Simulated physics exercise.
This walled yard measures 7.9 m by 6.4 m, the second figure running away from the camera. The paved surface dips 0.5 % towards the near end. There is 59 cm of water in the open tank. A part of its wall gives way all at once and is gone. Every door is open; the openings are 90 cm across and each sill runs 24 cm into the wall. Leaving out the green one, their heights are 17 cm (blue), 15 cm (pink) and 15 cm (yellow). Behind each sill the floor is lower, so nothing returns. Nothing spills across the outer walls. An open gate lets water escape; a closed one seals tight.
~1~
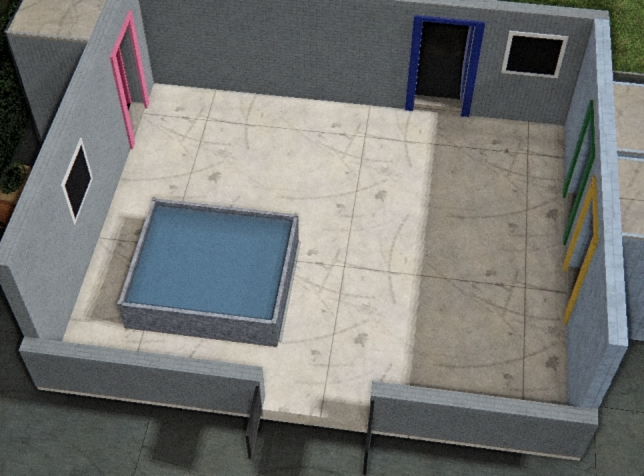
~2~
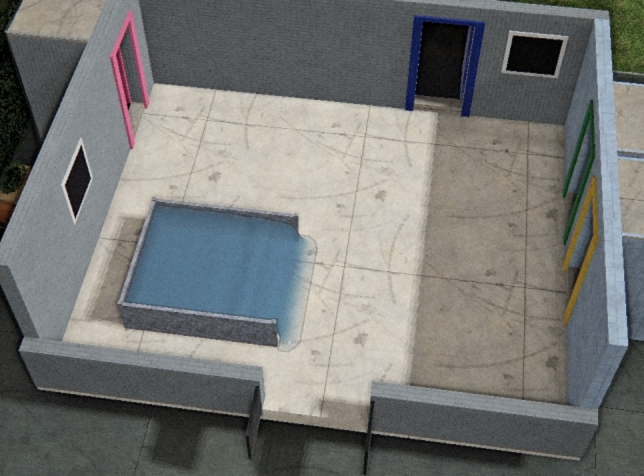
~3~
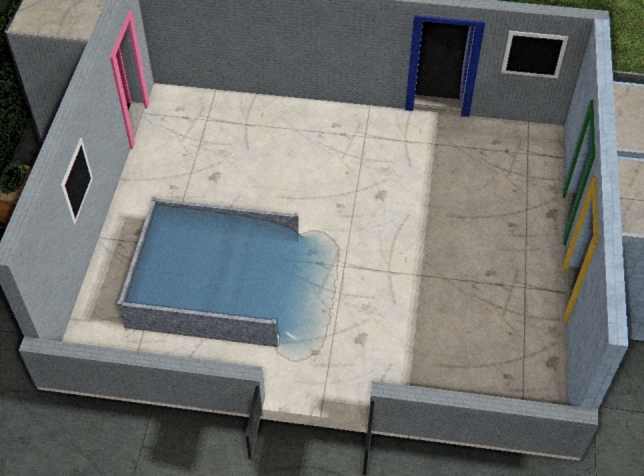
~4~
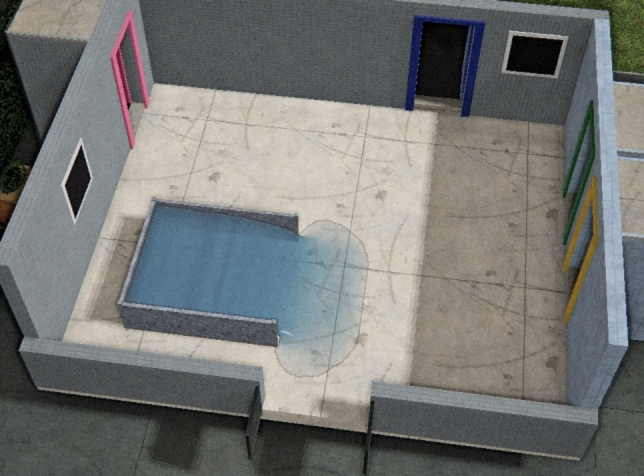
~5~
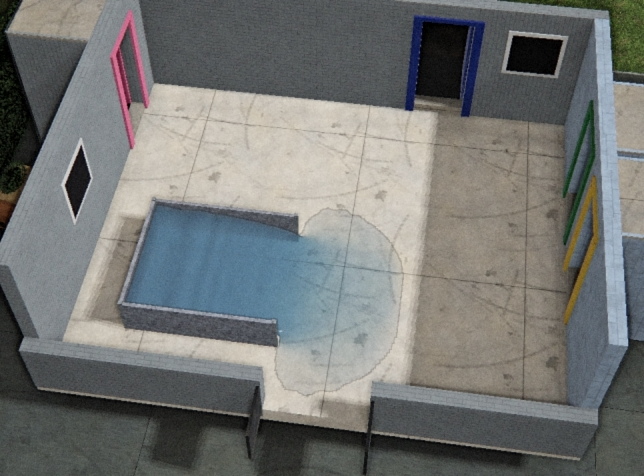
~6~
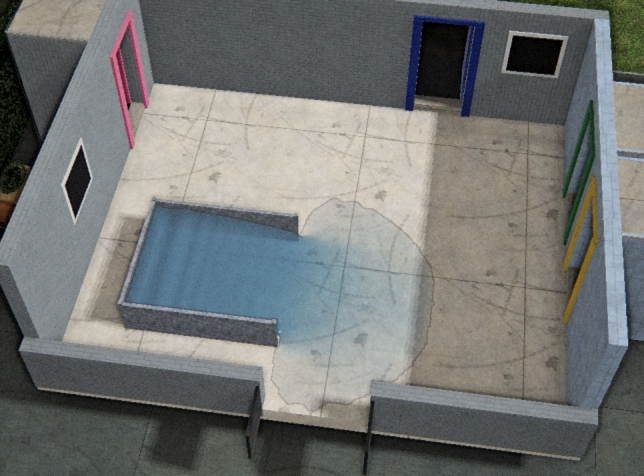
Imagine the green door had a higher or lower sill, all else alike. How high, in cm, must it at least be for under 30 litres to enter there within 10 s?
It would have to be roughly 11.5 cm high.
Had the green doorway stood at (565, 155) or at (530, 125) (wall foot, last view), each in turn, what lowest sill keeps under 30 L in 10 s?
Roughly 11.0 and 14.0 cm.
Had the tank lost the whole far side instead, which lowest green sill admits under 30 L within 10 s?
Then roughly 7.5 cm.
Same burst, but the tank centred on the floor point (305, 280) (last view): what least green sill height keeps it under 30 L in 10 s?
About 13.0 cm.
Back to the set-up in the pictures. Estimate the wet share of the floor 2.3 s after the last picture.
About 50 per cent.
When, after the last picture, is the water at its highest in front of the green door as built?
At about 2.4 s.
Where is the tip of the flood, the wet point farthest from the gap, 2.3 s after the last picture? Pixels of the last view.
Around (557, 135).
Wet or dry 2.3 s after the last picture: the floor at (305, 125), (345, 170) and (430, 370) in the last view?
In that order: Still dry, dry, wet.
Then, 0.7 s after the last picture water covers 35 % of the floor, deepest (26 cm) near (285, 326); it has not reached the green door.
Then, 2.3 s after the last picture water covers 50 % of the floor, deepest (36 cm) near (534, 429); 19 cm at the green door, 0 litres in over its 16 cm sill.
Then, 9.3 s after the last picture water covers 90 % of the floor, deepest (12 cm) near (161, 94); 8 cm at the green door, 4 litres in over its 16 cm sill.
At the green door as built, the water peaked near 19 cm, 2.3 s after the last picture.
With a sill of 9.5 cm, 50 litres would have come in within the 10 s; with 12.5 cm, 21 litres. So under 30 litres takes about 11.5 cm.
